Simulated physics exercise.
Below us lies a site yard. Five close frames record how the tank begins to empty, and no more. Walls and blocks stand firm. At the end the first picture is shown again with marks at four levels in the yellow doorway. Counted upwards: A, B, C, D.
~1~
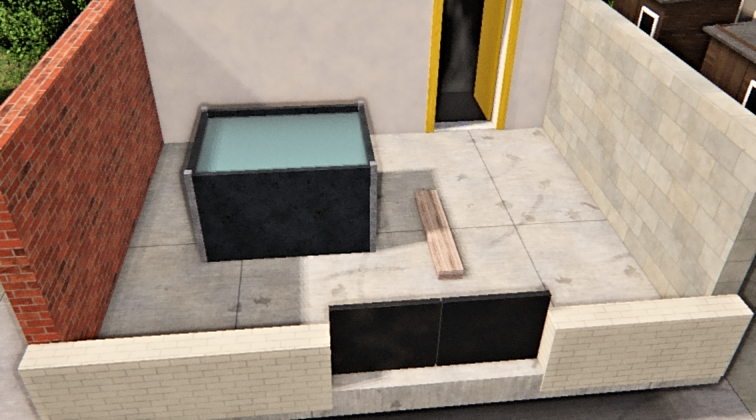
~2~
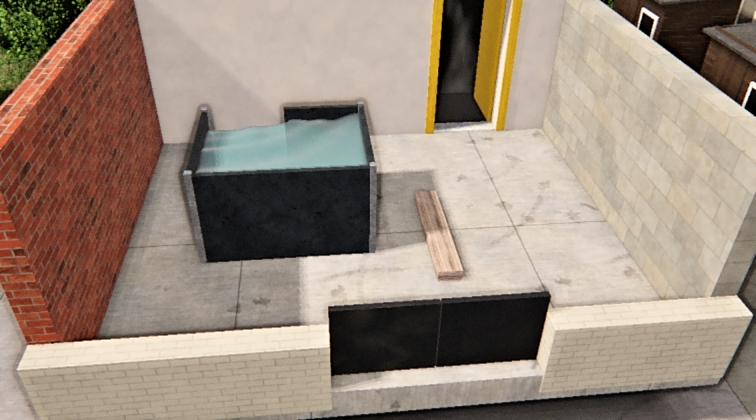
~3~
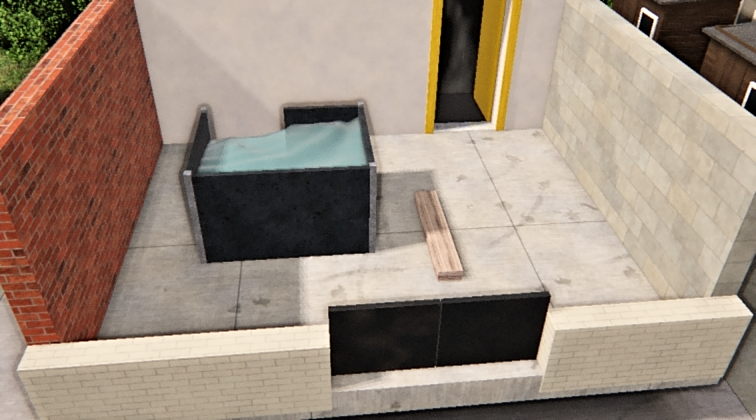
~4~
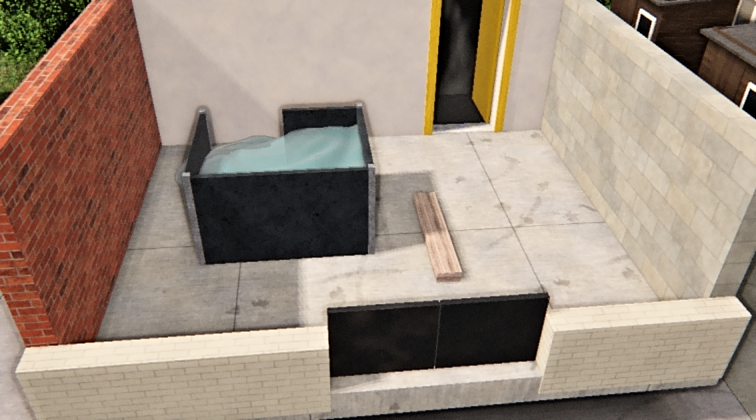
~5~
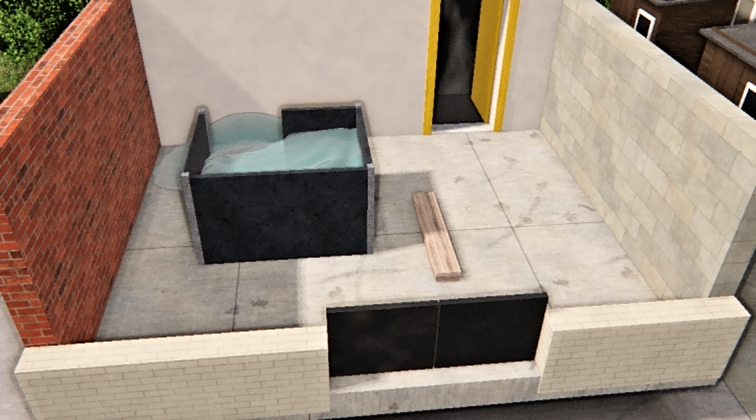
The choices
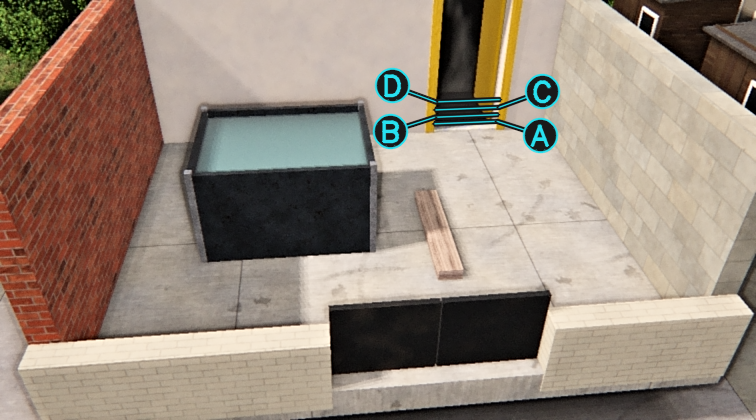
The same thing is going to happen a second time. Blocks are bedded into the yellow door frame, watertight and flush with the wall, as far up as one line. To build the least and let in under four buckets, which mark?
That is mark A.
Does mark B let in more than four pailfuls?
No, not at all.
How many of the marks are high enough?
All of them.
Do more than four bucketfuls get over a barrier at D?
No, that is safe.
On the marked copy, A at (465, 122); B at (466, 115); C at (467, 108); D at (468, 100); from the bottom up A, B, C, D.
If A is chosen, a bucket or two gets in.
If B is chosen, nothing gets over.
If C is chosen, nothing gets over.
If D is chosen, nothing gets over.
